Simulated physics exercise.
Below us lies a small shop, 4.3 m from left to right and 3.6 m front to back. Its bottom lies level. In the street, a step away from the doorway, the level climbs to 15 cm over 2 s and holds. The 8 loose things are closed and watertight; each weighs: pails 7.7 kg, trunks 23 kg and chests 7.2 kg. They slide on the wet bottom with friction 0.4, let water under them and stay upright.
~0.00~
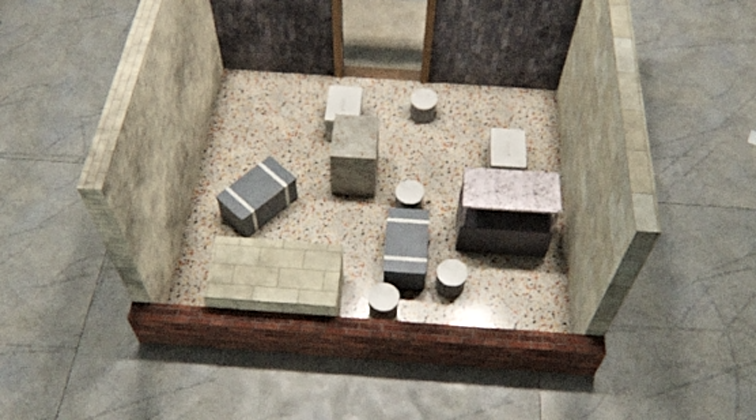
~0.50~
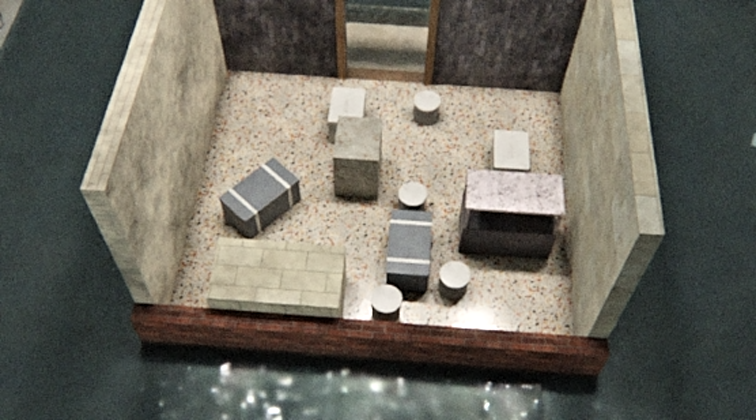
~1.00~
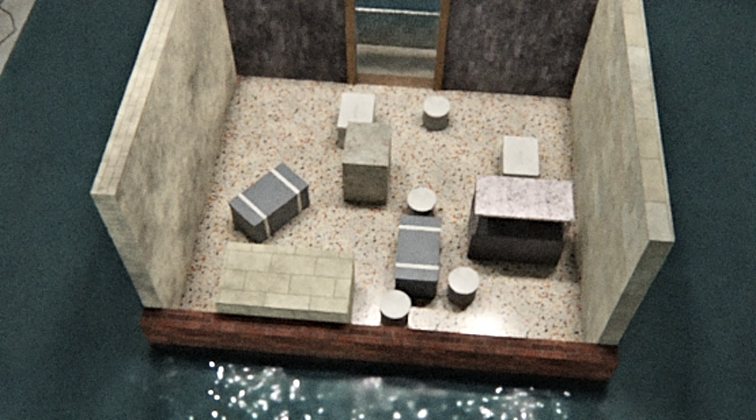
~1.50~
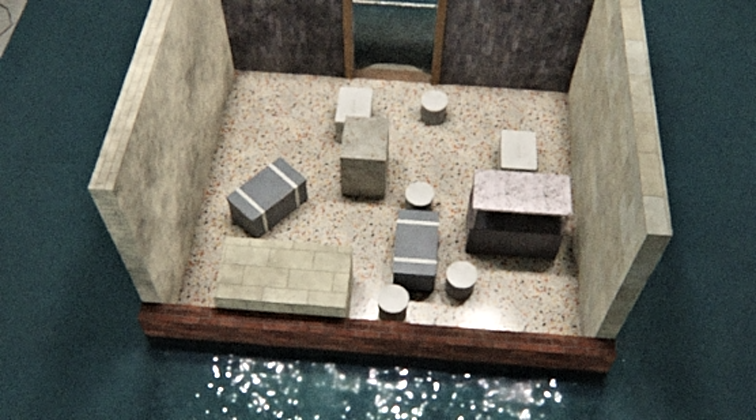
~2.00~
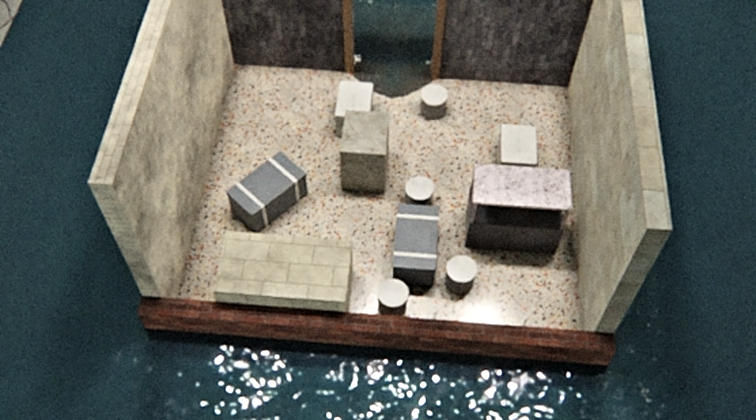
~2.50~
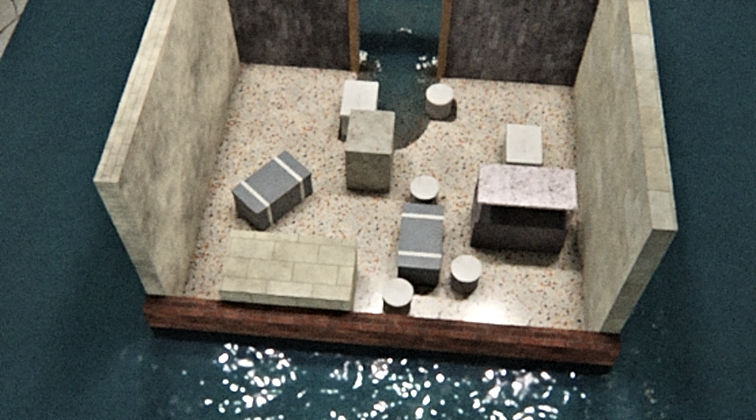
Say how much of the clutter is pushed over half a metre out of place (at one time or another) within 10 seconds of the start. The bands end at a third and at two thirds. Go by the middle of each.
Share: Under a third.
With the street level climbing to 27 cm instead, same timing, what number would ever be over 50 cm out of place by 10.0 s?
Then 7.
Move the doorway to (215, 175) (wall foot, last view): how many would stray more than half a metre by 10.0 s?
Then 2.
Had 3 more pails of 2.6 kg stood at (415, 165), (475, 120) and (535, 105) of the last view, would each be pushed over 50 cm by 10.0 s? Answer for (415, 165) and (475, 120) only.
In turn: Over, short of it.
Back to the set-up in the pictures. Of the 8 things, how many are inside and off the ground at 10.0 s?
I count 2.
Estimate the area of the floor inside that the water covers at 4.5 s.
Roughly 8.0 m2.
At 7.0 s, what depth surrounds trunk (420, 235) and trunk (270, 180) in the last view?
Roughly 4 and 4 cm.
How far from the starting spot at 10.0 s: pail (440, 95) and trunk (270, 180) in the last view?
In that order: 30 cm, 10 cm.
After 3.5 s 0 of 8 are over 50 cm from their spots; 0 afloat.
After 4.5 s 1 of 8 are over 50 cm from their spots; 0 afloat.
After 7.0 s 1 of 8 are over 50 cm from their spots; 1 afloat.
After 10.0 s 1 of 8 are over 50 cm from their spots, and 1 have been at some point; 2 afloat.
